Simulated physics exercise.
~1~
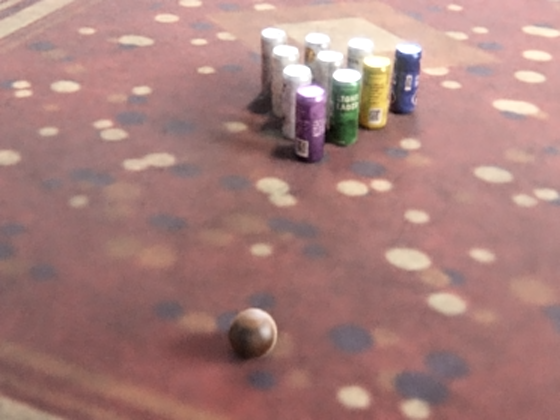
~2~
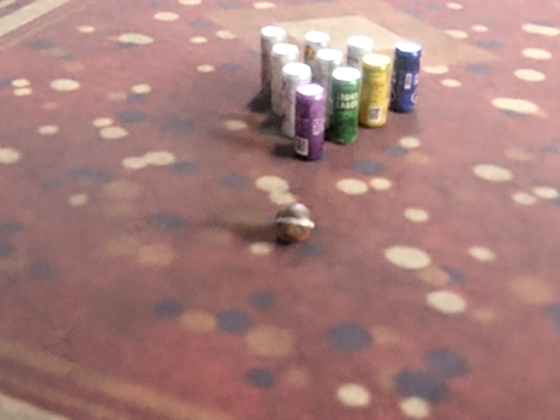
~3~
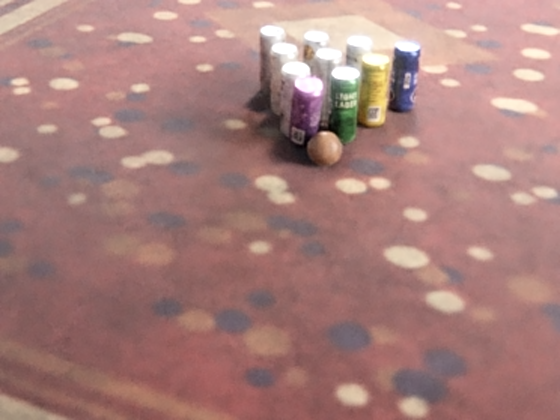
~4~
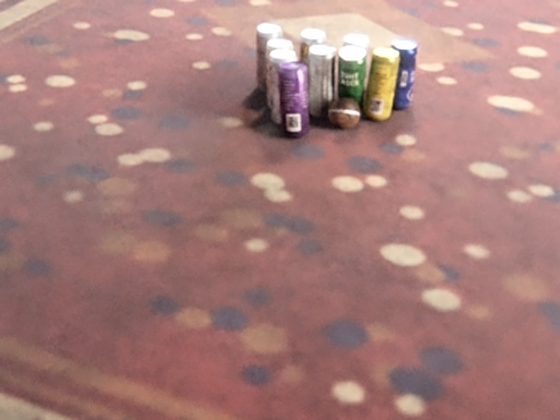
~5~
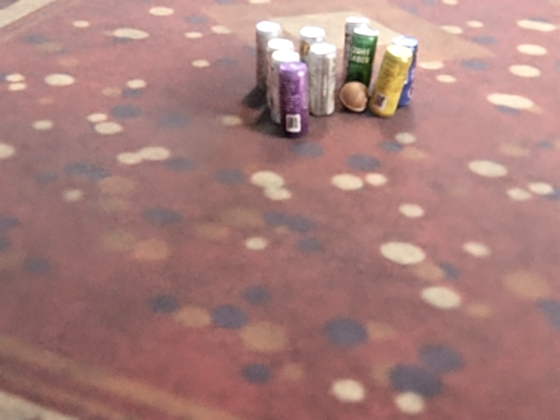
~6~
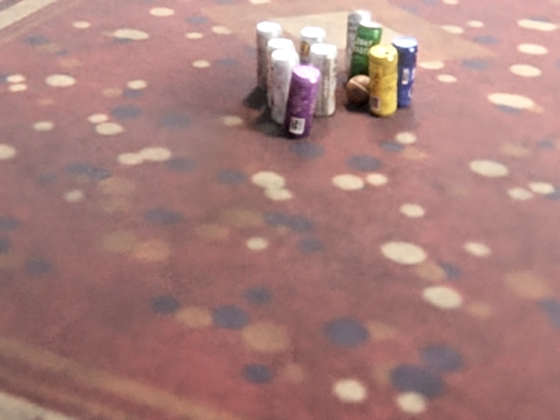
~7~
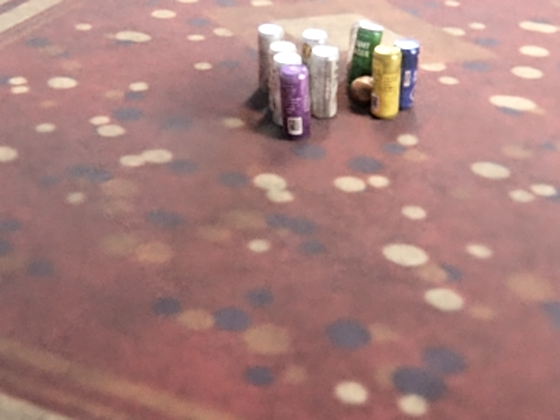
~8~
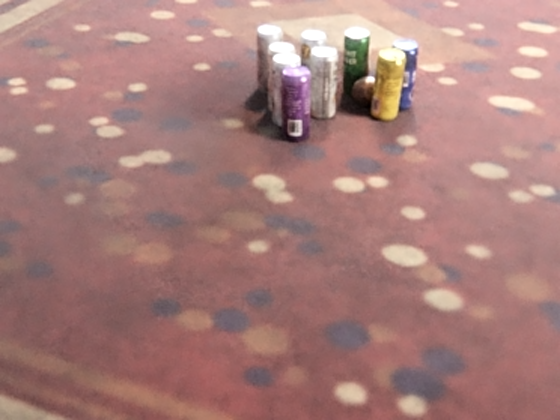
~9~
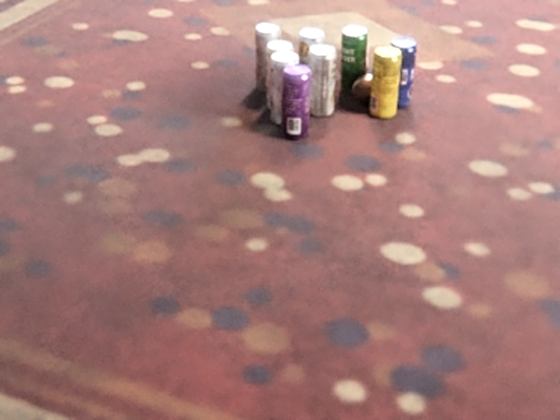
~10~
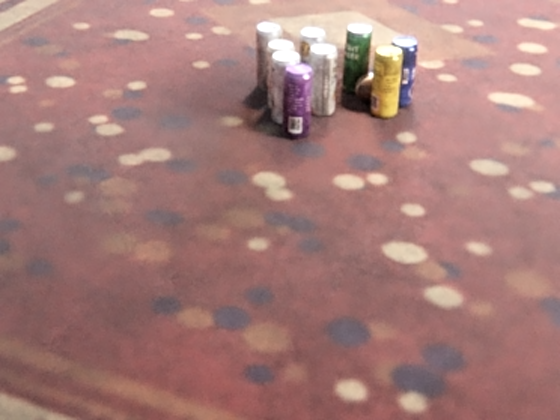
Standing cans are struck by a rolling wooden ball, which shifts several and stops among them.
